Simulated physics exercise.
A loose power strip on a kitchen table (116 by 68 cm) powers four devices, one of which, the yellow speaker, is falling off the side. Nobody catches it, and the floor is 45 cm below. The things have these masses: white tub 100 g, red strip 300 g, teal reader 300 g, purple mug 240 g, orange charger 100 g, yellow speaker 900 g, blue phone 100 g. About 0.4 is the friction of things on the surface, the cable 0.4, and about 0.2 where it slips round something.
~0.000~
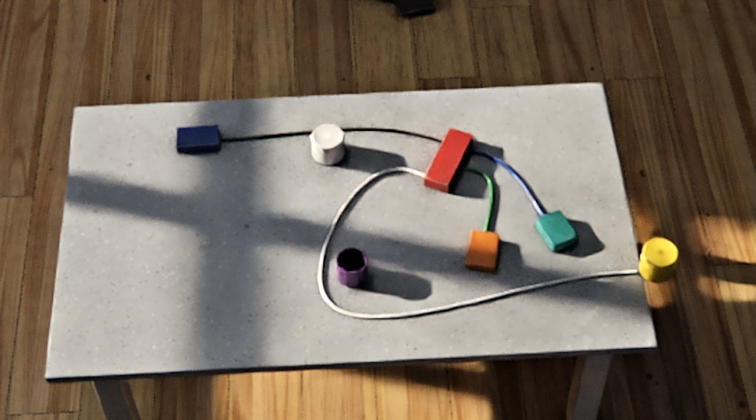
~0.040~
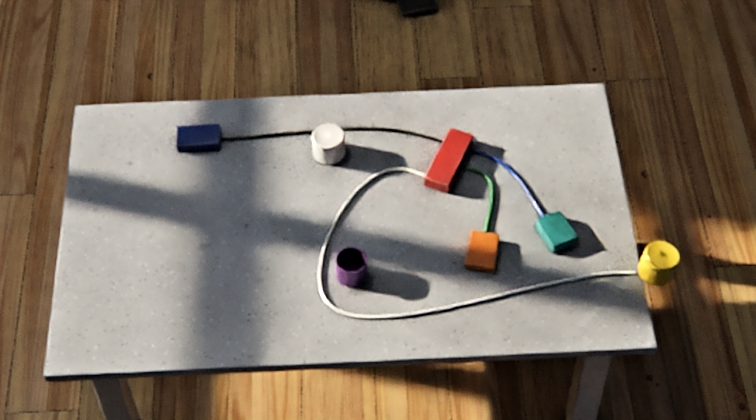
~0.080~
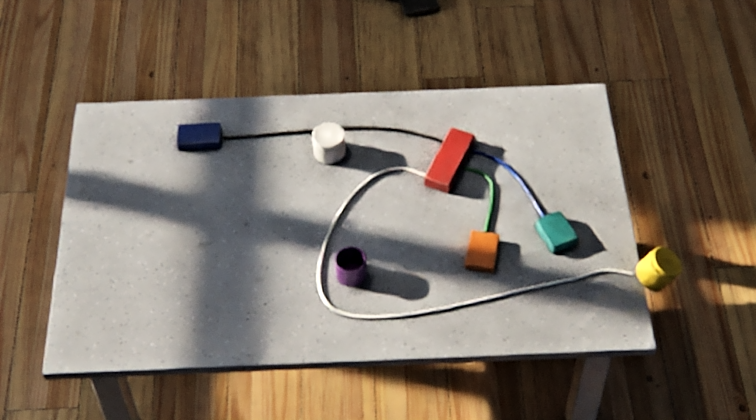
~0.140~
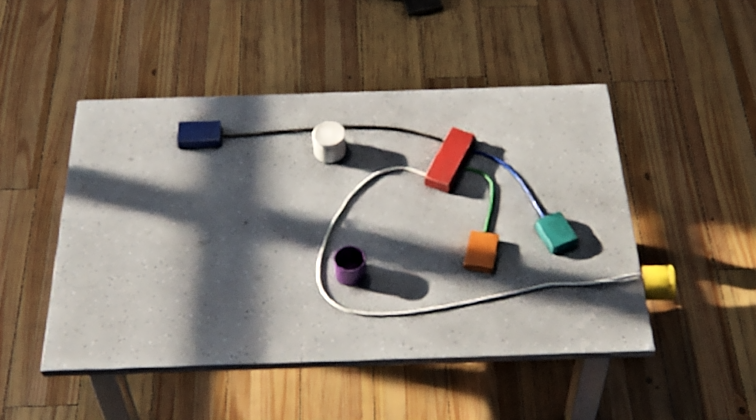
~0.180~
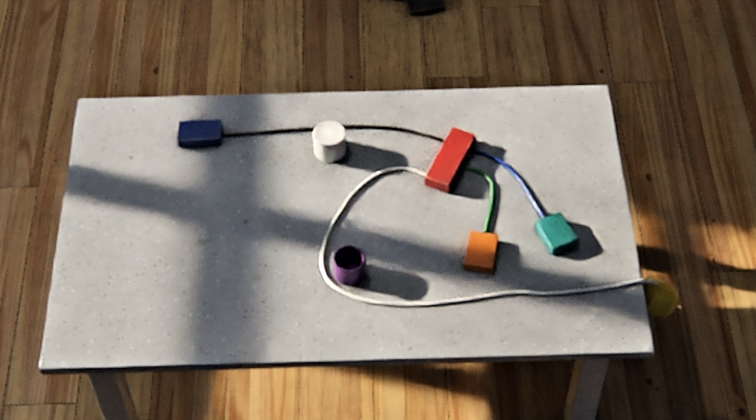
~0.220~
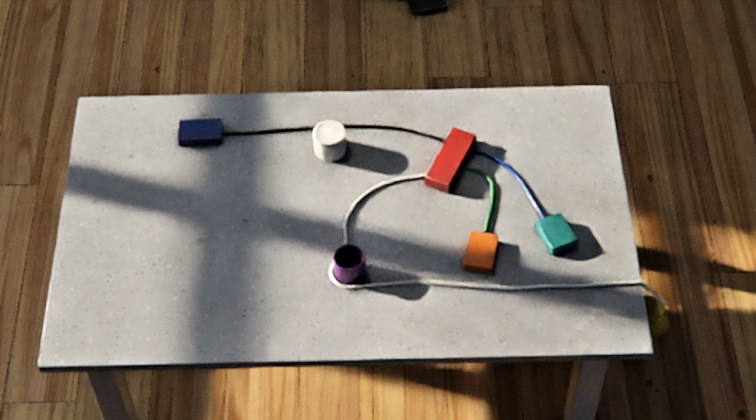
At first, a yellow cylinder sits at the right edge of a gray table, joined by a looping white cable to a red block among other small colored objects. It tilts over the edge and drops below the tabletop, pulling the cable's loop tighter until it wraps against the purple mug.
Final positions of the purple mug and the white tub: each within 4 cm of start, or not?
Outcome: The purple mug is displaced; the white tub remains in place.
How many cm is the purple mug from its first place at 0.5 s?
About 28 cm.
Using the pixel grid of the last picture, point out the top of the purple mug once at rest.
Roughly at (500, 205).
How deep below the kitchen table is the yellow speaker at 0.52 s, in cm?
I'd put it at about 40 centimetres under.
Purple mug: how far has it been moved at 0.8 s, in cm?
32 cm or thereabouts.
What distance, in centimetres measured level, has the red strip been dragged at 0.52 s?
It sits roughly 2 cm from where it started, seen from above.
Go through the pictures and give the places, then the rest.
Purple mug (352, 260); white tub (328, 136); white cable runs through (382, 173) (326, 246) (367, 317) (472, 302) (581, 277), in the first frame.
Yellow speaker (661, 255); white cable runs through (382, 173) (365, 317) (579, 278), in the second frame.
Yellow speaker (659, 269); white cable runs through (383, 172) (363, 317) (578, 278), in the third frame.
Yellow speaker (658, 283); white cable runs through (383, 171) (368, 314) (585, 284), in the fourth frame.
Yellow speaker (655, 298); white cable runs through (383, 172) (388, 304) (608, 287), in the fifth frame.
Purple mug (349, 257); white tub (329, 132); white cable runs through (382, 185) (421, 282) (527, 288) (642, 282), in the sixth frame.
By 0.5 s, the strip's end of the white cable at (425, 188); purple mug 28 cm off its start, orange charger 3 cm off its start, red strip 3 cm off its start.
By 0.8 s, the strip's end of the white cable at (425, 188); purple mug 32 cm off its start, orange charger 5 cm off its start, red strip 3 cm off its start.
By 1.1 s, the strip's end of the white cable at (425, 188); purple mug 32 cm off its start at (500, 205), orange charger 5 cm off its start at (505, 243), red strip 3 cm off its start at (445, 164).
By 1.4 s, the strip's end of the white cable at (425, 188); purple mug 32 cm off its start, orange charger 5 cm off its start, red strip 3 cm off its start.
By 2.6 s, the strip's end of the white cable at (425, 188); purple mug 33 cm off its start at (500, 205), white tub 0 cm off its start at (329, 132), orange charger 5 cm off its start at (505, 243), red strip 3 cm off its start at (445, 164).
